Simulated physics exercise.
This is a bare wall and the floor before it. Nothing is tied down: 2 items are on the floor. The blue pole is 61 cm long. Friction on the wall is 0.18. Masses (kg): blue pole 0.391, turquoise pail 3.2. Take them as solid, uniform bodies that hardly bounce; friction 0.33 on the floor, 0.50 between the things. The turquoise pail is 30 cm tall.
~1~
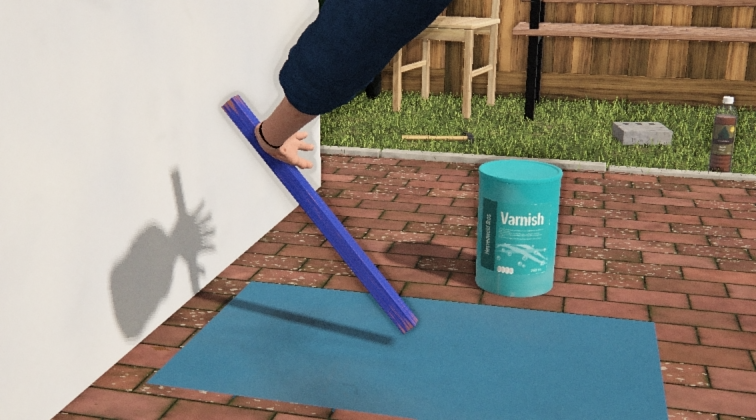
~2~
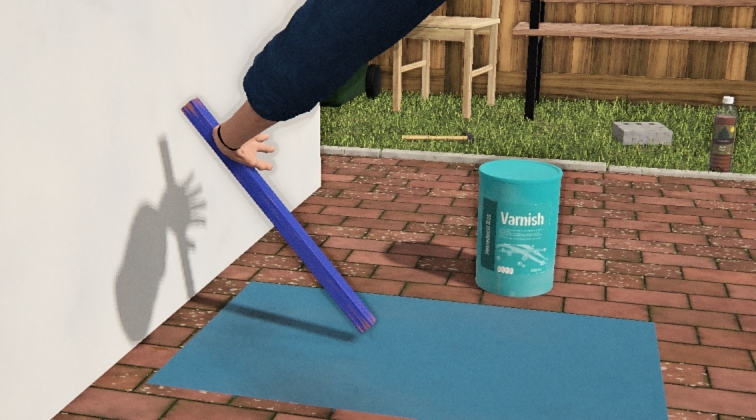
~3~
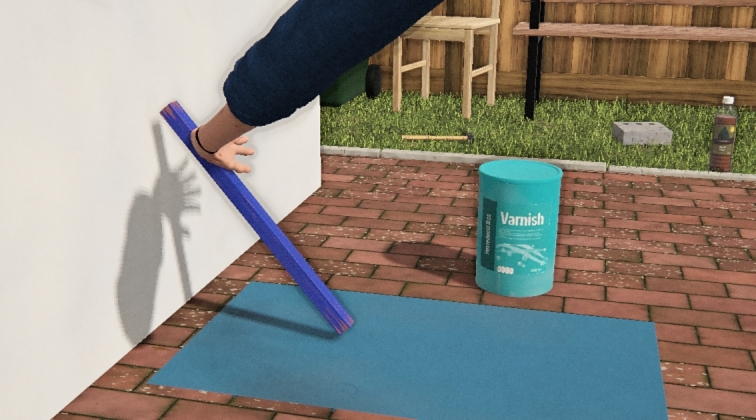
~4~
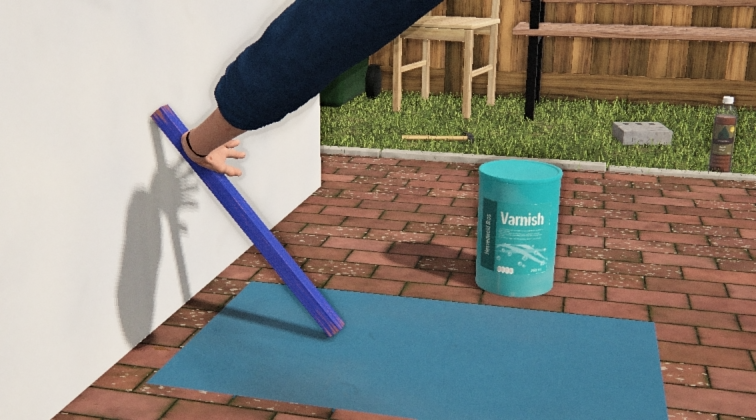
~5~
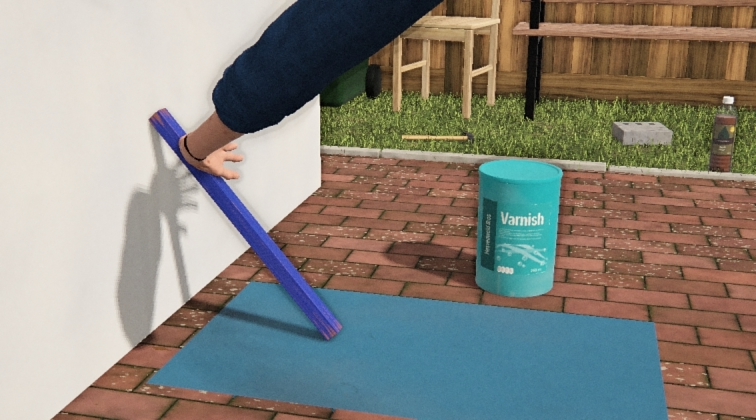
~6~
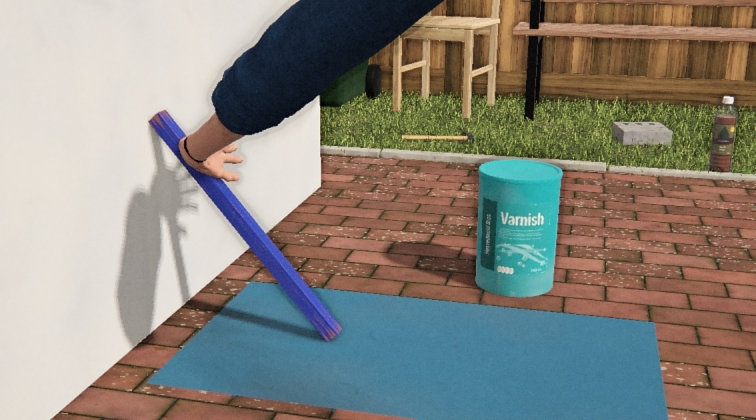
A hand moves a blue pole left and leans it on the wall, still holding it.
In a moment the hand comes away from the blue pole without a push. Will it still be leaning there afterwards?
It slips out.
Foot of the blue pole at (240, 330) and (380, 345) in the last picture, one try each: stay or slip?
First try: It remains leaning; second try: It gives way.
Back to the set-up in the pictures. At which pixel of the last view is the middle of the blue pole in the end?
At about (298, 329).
Then, 0.50 s on from there, blue pole sunk by 15° near (270, 254).
Then, 0.60 s on from there, blue pole sunk by 31° near (286, 286).
Then, 0.70 s on from there, blue pole sunk by 50° near (298, 331).
In the end, toppled on the floor, blue pole; turquoise pail under 10 cm from the start. At the end, from the last picture's camera, blue pole near (298, 329). The pole gives way.
